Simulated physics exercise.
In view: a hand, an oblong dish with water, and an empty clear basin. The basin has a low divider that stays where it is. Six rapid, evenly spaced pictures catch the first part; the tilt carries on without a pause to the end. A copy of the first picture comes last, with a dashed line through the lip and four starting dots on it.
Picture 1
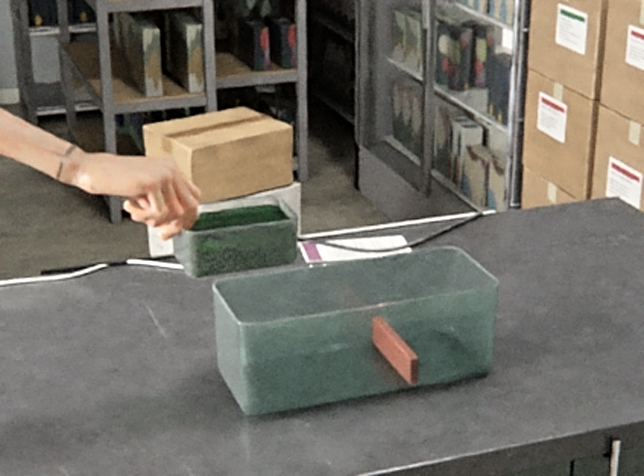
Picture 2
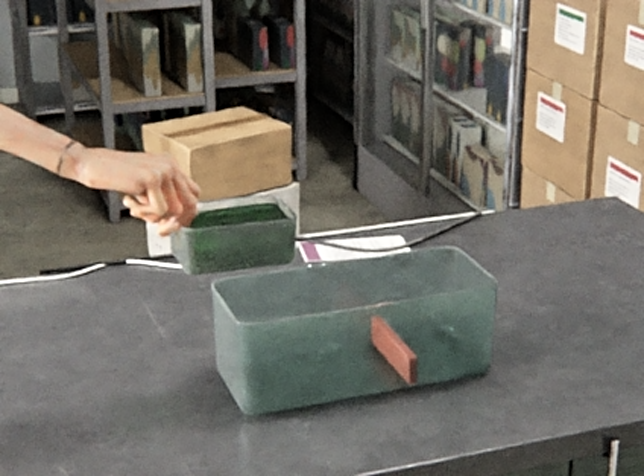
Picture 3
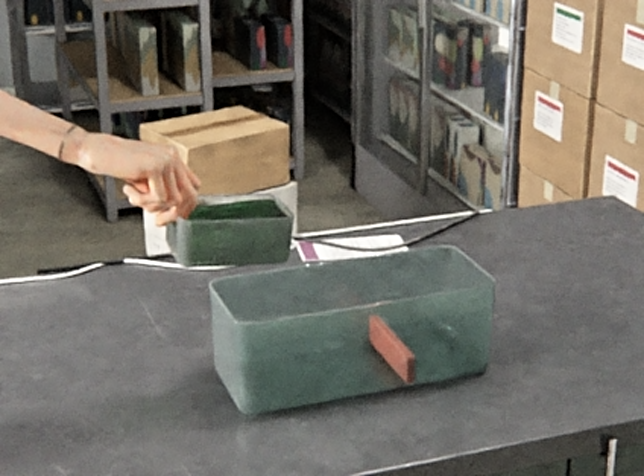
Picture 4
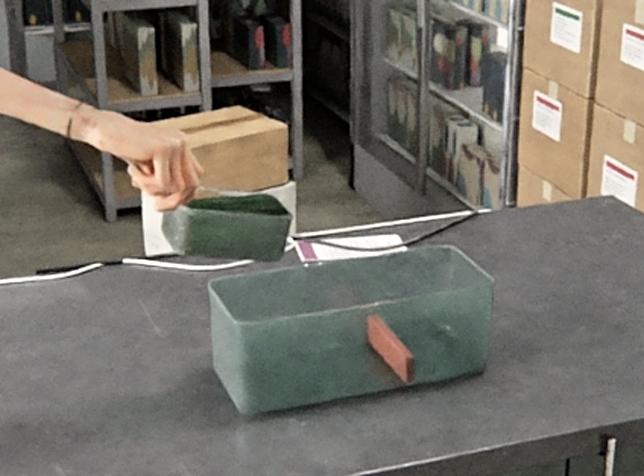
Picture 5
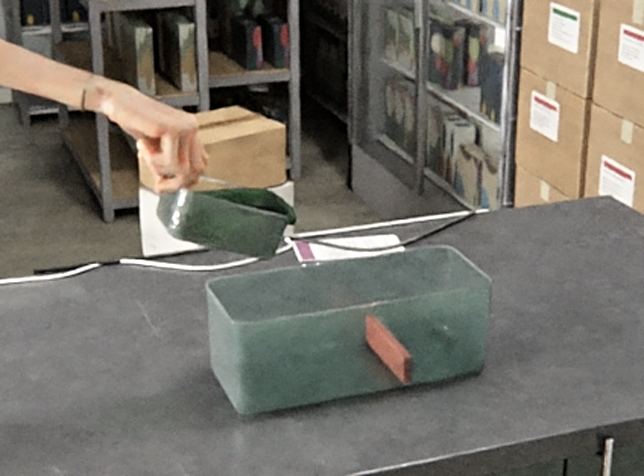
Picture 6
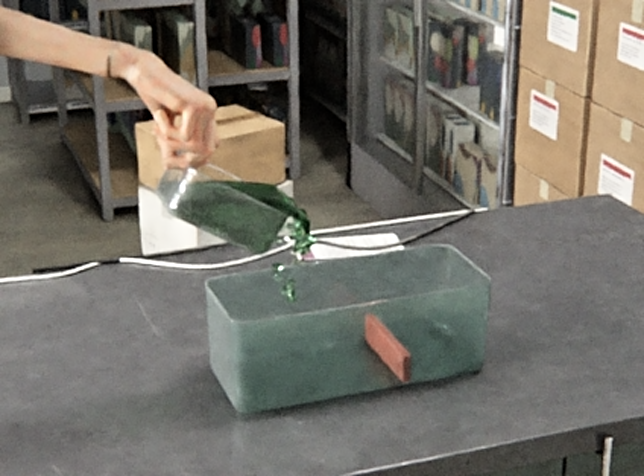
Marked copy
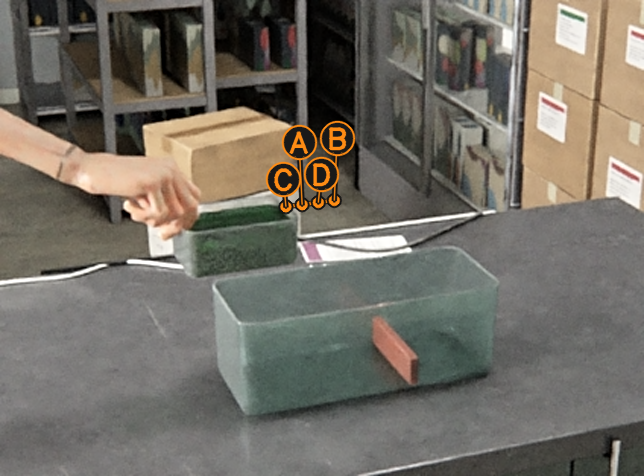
In a storeroom with shelves and stacked cardboard boxes, a hand holds a small oblong dish of green-looking liquid beside a larger, clear greenish basin on a dark table. The hand tilts the dish rightward, gradually at first, then more steeply, and liquid runs over its lip and down into the basin.
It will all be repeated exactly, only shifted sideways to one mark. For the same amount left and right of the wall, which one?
I would pick place D.
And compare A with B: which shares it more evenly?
The answer is B.
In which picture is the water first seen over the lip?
Picture 5.
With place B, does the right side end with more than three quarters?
No, it does not.
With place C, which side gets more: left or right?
More ends on the left.
In orange, A at (302, 204); B at (334, 200); C at (285, 206); D at (318, 202).
For place A, about 77 % ends left of the wall and 21 % right of it.
For place B, about 31 % ends left of the wall and 68 % right of it.
For place C, about 92 % ends left of the wall and 6 % right of it.
For place D, about 45 % ends left of the wall and 53 % right of it.
